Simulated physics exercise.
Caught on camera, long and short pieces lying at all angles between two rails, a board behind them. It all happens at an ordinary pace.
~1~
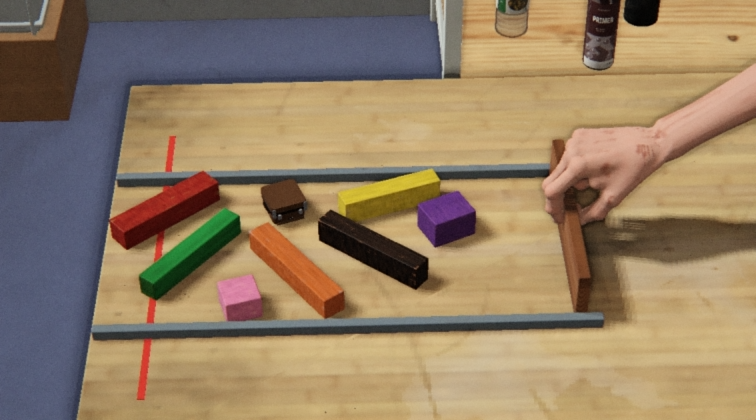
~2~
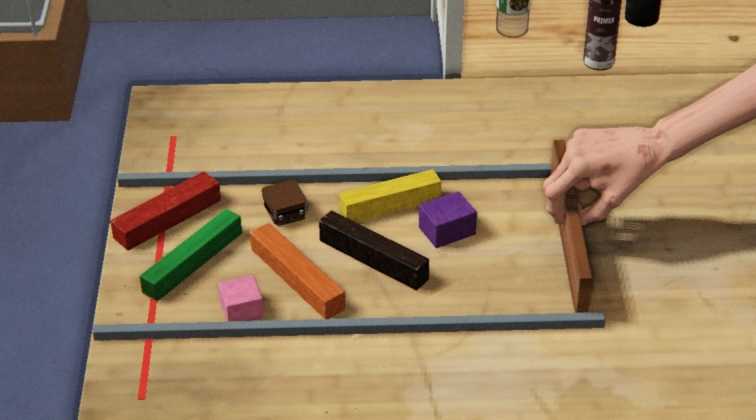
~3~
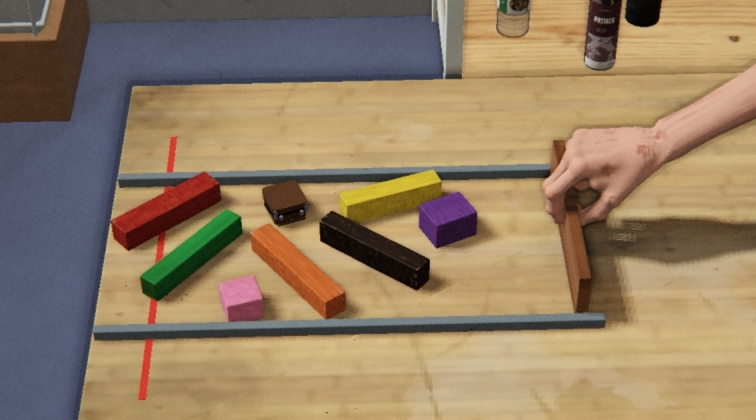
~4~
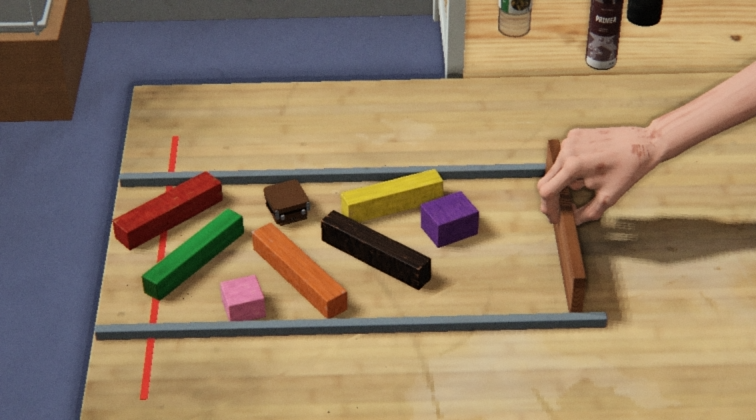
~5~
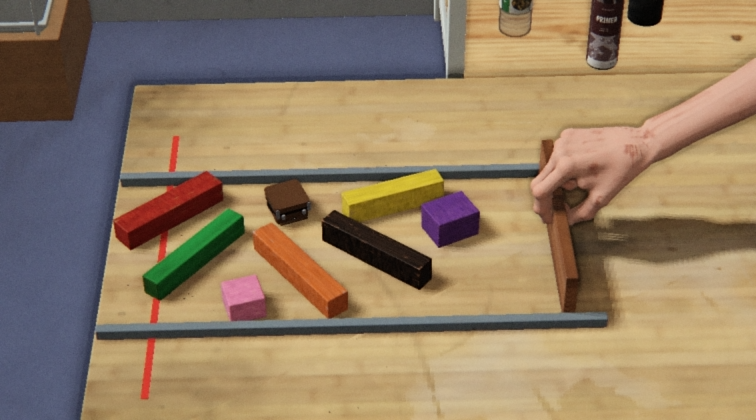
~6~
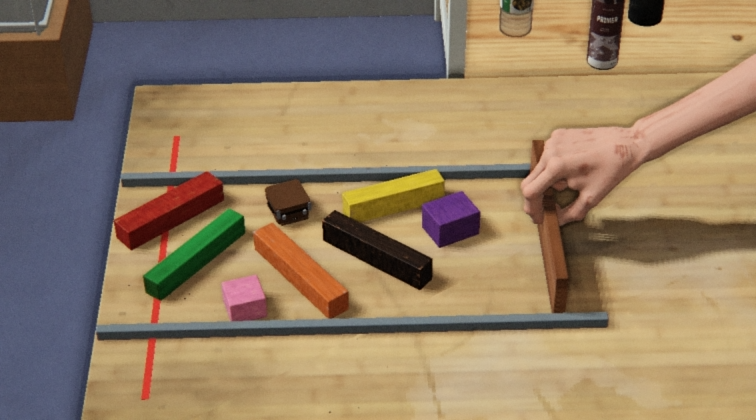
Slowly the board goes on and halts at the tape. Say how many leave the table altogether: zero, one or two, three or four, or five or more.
The number that fall off is three or four.
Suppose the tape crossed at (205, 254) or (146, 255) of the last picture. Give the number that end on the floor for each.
In that order 2 and 7.
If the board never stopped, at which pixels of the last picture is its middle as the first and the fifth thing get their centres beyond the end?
First at (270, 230), next at (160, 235).
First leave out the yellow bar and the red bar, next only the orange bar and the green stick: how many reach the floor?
2 in the first case, 2 in the second.
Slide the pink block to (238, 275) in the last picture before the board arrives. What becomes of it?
Then it drops off.
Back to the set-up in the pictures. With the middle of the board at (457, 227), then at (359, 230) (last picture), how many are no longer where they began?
At the one place 1, at the other 4.
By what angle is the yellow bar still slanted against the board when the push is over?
Near 55 degrees.
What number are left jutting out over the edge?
The number is 3.
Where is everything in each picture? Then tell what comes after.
The first picture shows red bar (166, 210); green stick (191, 254); pink block (240, 300); board (569, 225); tape (158, 255).
The second picture shows green stick (192, 254); black bar (373, 250).
The third picture shows pink block (241, 300); yellow bar (391, 197).
The fourth picture shows red bar (169, 210); brown case (287, 204).
The fifth picture shows green stick (195, 253); board (558, 225).
The sixth picture shows red bar (170, 210); green stick (195, 253); pink block (244, 299); board (548, 225); tape (163, 255).
Early on, none off yet; red bar at rest near (170, 210); green stick at rest near (195, 253); pink block at rest near (244, 299).
A while later, none off yet; red bar travelled a little near (128, 209); green stick travelled a little near (162, 265); pink block travelled about its own width near (216, 303).
Finally, the number that fall off is three or four; lost, brown case, pink block, green stick and red bar.
